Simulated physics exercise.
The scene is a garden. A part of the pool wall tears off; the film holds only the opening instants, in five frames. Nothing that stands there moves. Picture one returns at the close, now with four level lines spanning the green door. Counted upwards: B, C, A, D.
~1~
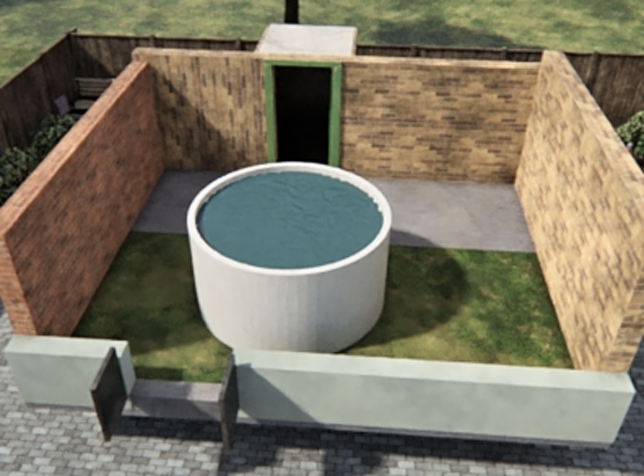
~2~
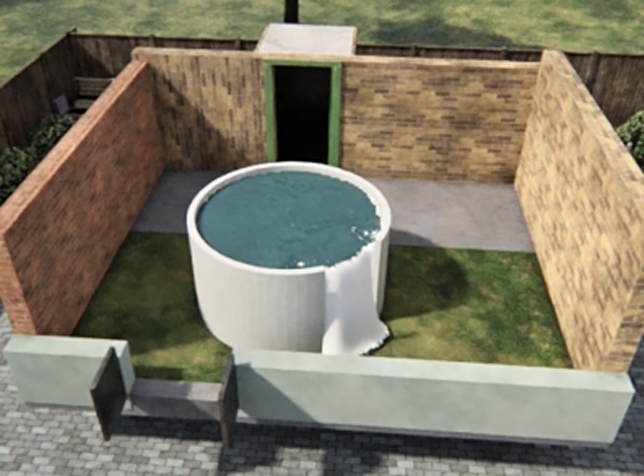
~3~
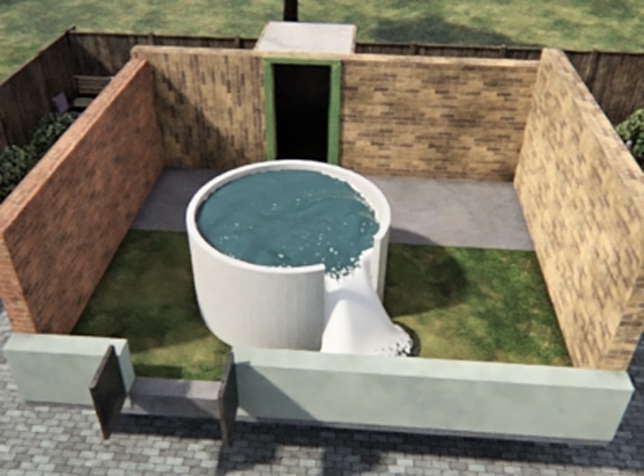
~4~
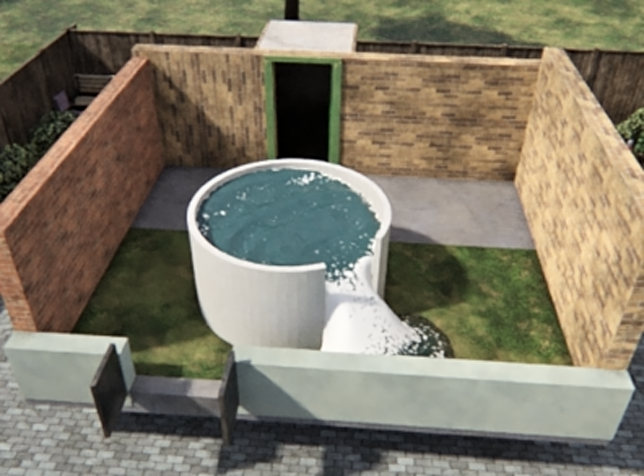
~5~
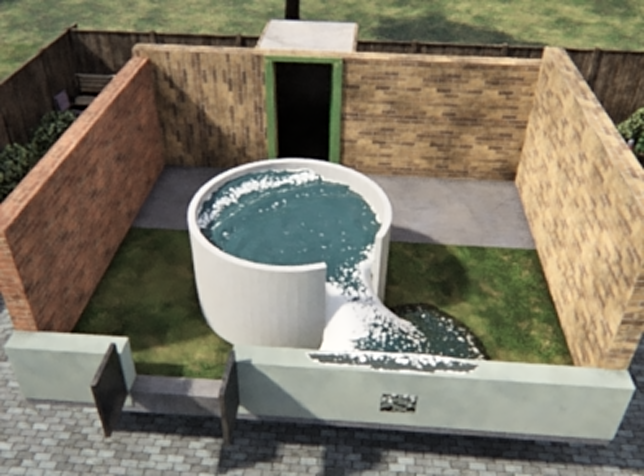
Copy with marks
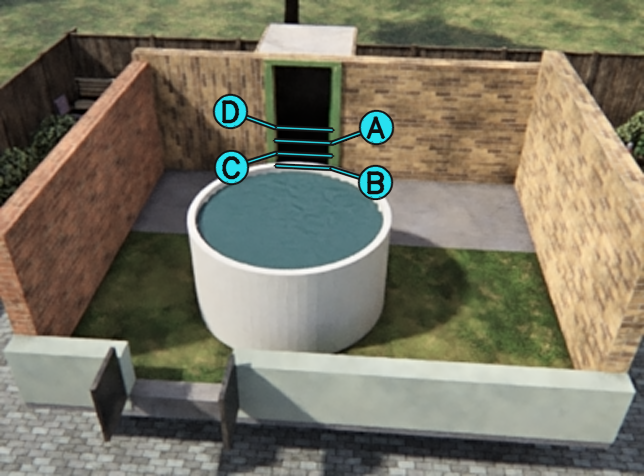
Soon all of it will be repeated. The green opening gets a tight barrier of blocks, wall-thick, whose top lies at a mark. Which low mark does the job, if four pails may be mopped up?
Use height B.
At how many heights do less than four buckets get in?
All of the four.
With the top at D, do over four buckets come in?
No, that is safe.
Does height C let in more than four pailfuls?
No, not at all.
On the marked copy, A at (303, 141); B at (303, 167); C at (303, 154); D at (303, 128); from the bottom up B, C, A, D.
With A, nothing gets over.
With B, a splash gets over, under a bucket.
With C, nothing gets over.
With D, nothing gets over.
